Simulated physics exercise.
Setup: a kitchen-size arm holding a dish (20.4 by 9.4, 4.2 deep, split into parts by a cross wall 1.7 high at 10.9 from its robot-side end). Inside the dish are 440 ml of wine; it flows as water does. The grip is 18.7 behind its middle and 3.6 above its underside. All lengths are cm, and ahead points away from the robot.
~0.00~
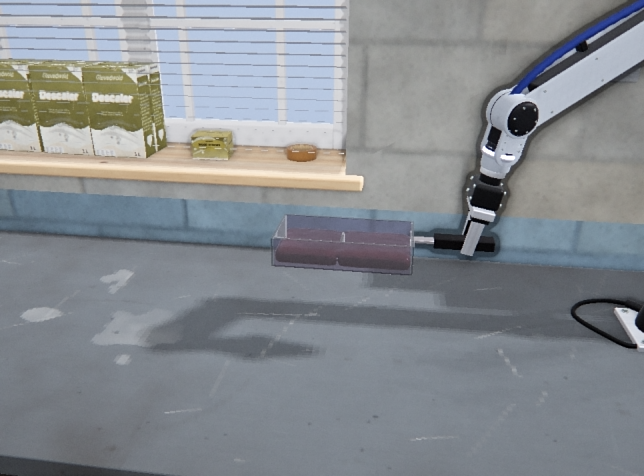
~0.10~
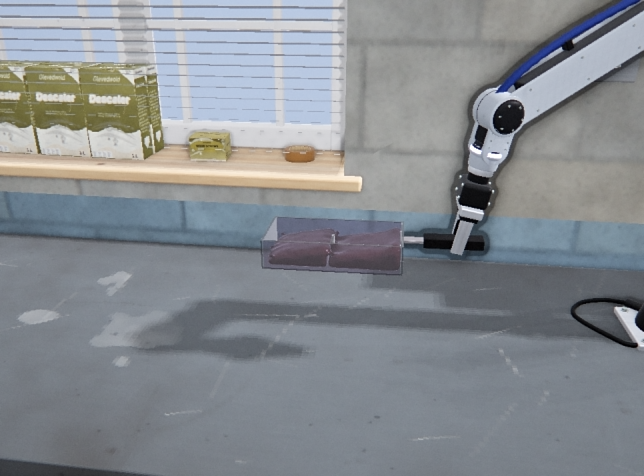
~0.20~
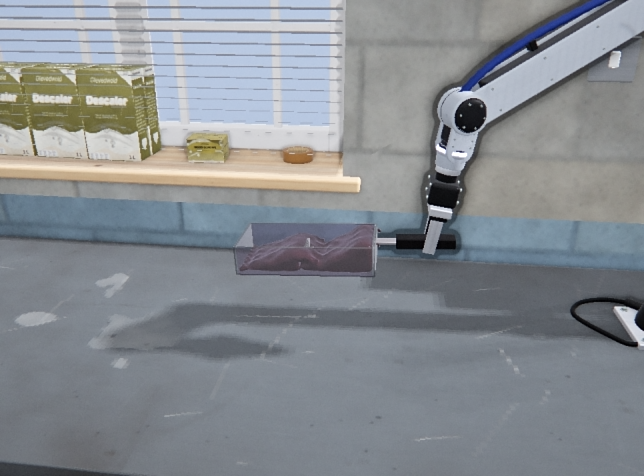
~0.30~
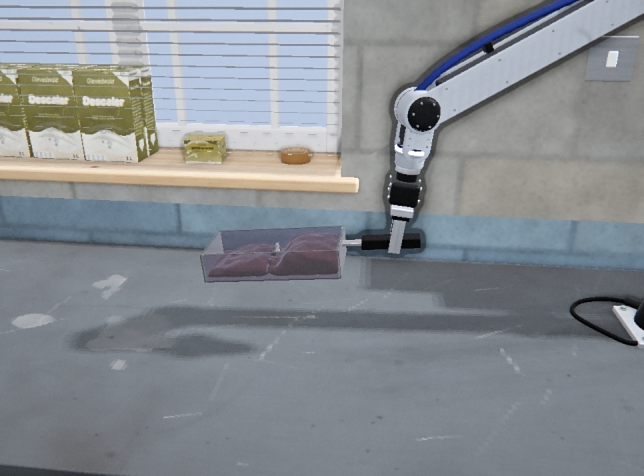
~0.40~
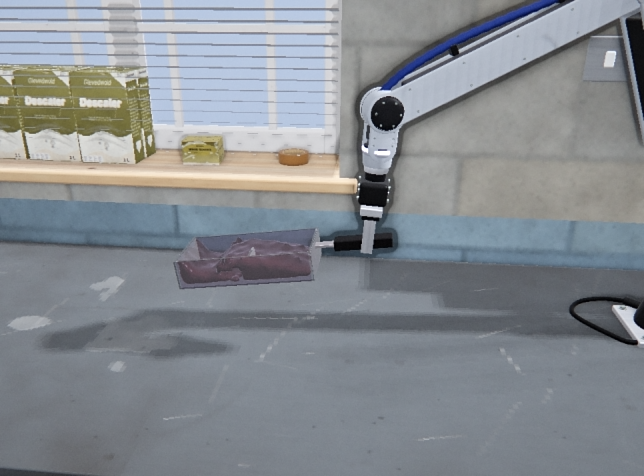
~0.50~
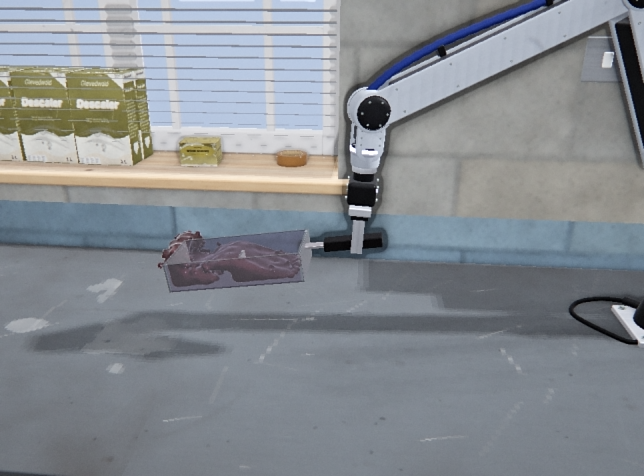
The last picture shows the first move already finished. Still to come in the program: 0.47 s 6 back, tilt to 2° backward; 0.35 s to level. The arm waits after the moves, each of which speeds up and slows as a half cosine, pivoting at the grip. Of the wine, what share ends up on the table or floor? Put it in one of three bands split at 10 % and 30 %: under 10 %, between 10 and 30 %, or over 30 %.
Band: Between 10 and 30 %.
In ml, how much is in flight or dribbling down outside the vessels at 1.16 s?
Around 0 ml at that moment.
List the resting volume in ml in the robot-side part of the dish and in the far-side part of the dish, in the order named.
First place around 180 ml, second around 180 ml.
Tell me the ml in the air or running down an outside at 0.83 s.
I'd say around 20 ml.
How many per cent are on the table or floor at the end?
It works out at about 20 per cent.
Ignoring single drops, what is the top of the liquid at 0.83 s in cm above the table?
The top of the liquid sits around 21 cm above the table.
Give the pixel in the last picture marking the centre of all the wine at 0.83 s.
I'd put it somewhere near (246, 251).
After 0.83 s, level, liquid up to 22 above the table; 255 ml in the far-side part, 100 ml in the robot-side part, 65 ml on the table or floor, 20 ml in the air or running down outside.
After 1.16 s, level, liquid up to 22 above the table; 185 ml in the robot-side part, 170 ml in the far-side part, 85 ml on the table or floor.
After 1.52 s, level, liquid up to 20 above the table; 180 ml in the far-side part, 175 ml in the robot-side part, 85 ml on the table or floor.
After 2.32 s, level, liquid up to 20 above the table; 180 ml in the far-side part, 175 ml in the robot-side part, 85 ml on the table or floor.
In the end, 180 ml in the far-side part, 175 ml in the robot-side part, 85 ml on the table or floor. That is 19 % on the table or floor.
